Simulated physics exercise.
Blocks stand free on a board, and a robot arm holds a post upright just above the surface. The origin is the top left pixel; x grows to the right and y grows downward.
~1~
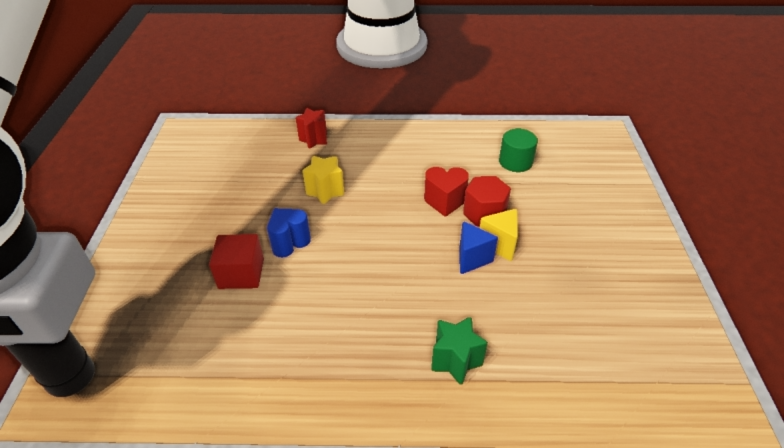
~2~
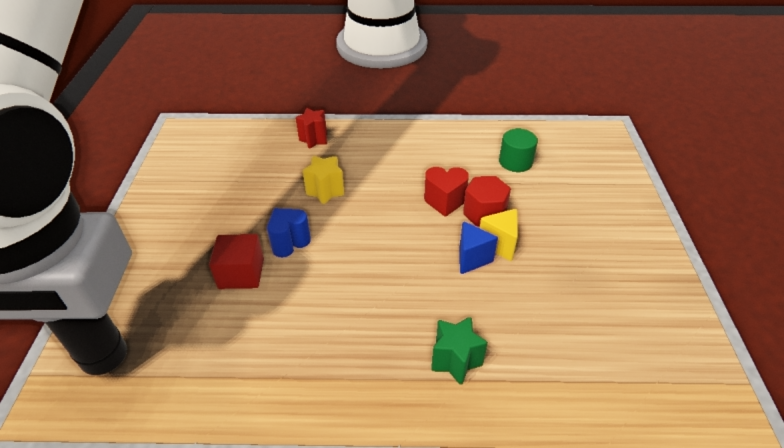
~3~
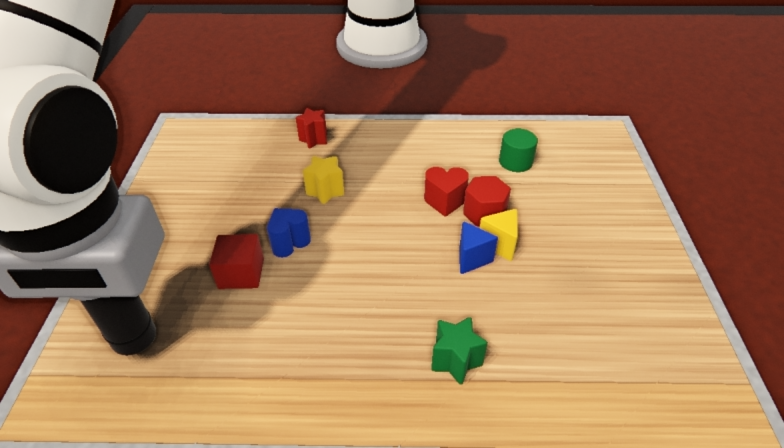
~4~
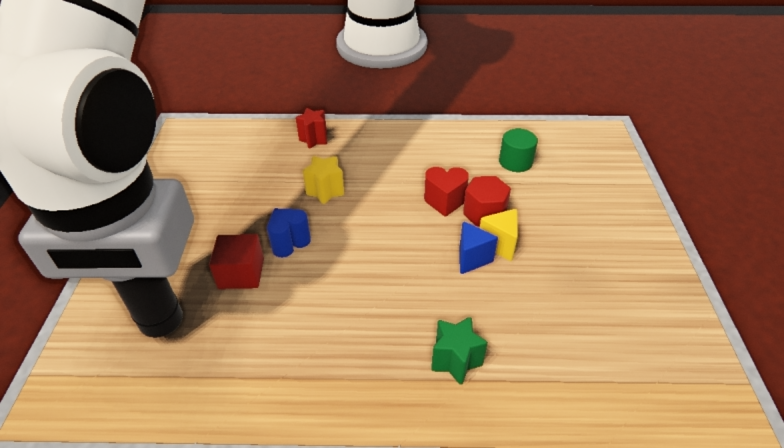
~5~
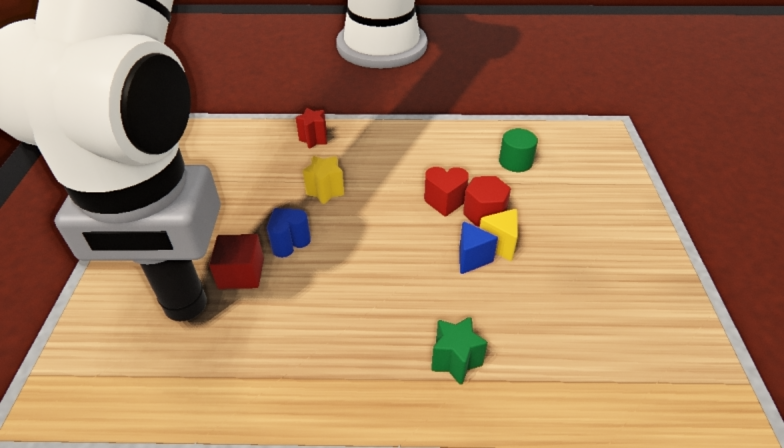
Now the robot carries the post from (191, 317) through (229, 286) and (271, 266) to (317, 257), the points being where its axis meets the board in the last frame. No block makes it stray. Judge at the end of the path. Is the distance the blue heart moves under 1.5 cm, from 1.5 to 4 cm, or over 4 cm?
It's set to move over 4 cm.
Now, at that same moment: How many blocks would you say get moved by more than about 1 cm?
Looking at the path, I think two of the blocks end up more than 1 cm away.
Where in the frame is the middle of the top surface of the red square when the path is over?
The middle of its upper face should be somewhere near (295, 204).
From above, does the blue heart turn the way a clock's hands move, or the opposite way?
Looking from above, the answer is clockwise.
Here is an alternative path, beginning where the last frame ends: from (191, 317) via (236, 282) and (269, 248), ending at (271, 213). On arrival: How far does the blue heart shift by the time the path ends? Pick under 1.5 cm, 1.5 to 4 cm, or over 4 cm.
That one ends up 1.5 to 4 cm from where it is now.
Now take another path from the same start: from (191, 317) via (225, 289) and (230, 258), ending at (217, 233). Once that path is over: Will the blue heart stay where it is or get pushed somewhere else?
The block moves away from its spot.
What follows on the original path. One third of the way, post (226, 273); red square (256, 232); blue heart (298, 211).
Two thirds of the way, post (269, 254); red square (284, 208), turned 35° anticlockwise; blue heart (320, 196), turned 65° clockwise.
At the end, post (315, 245); red square (295, 204), turned 80° anticlockwise; blue heart (326, 189), turned 90° clockwise; yellow star in place.
